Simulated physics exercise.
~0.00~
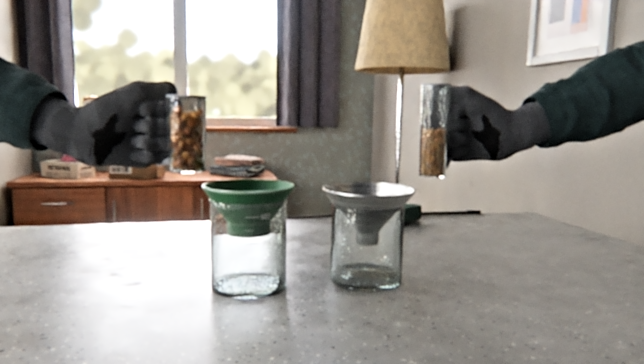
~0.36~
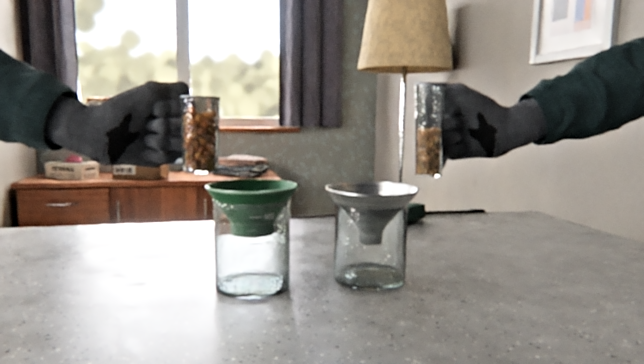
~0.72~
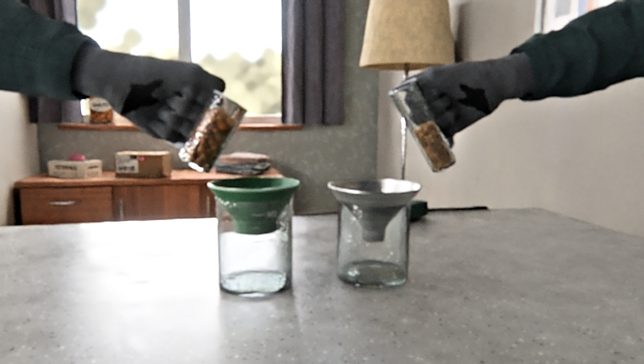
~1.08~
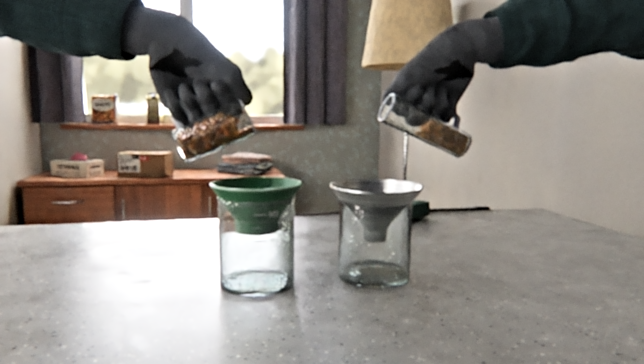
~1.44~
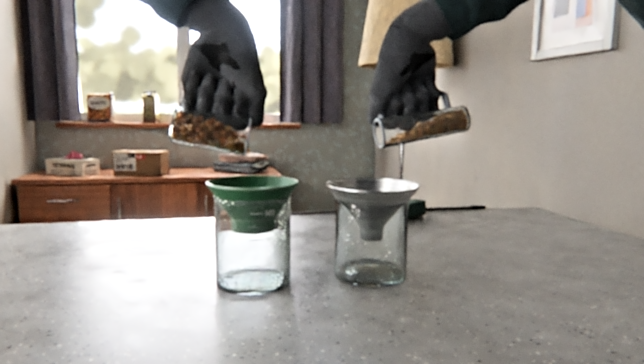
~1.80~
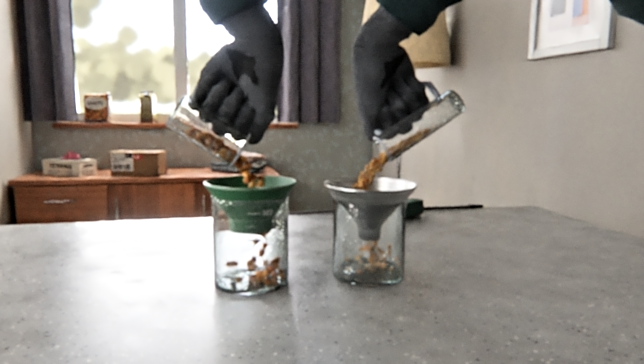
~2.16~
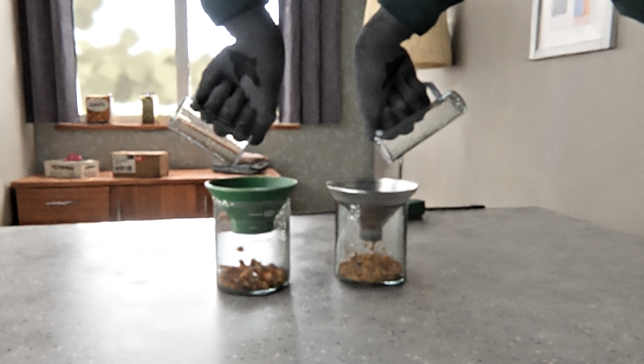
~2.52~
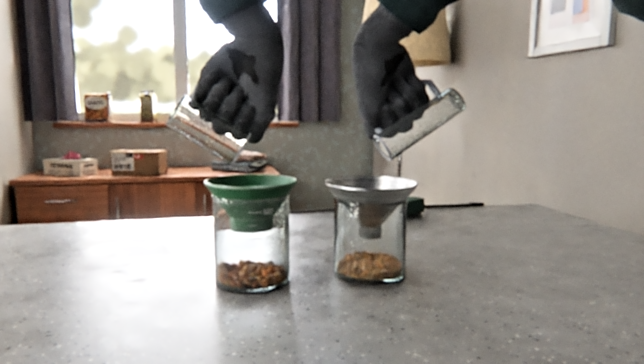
Two dark-gloved hands in green sleeves each hold a clear cup of small brown pieces above a grey tabletop, seen from the front in a room with a window, a lamp and a wooden cabinet behind. Below them stand two glass jars, the left topped with a green funnel and the right with a grey one. The hands tip the cups inward until they lie on their sides, then turn them further over. The pieces tumble through both funnels into the jars. Finally both cups are empty, the funnels have cleared, and a low heap rests in each jar.
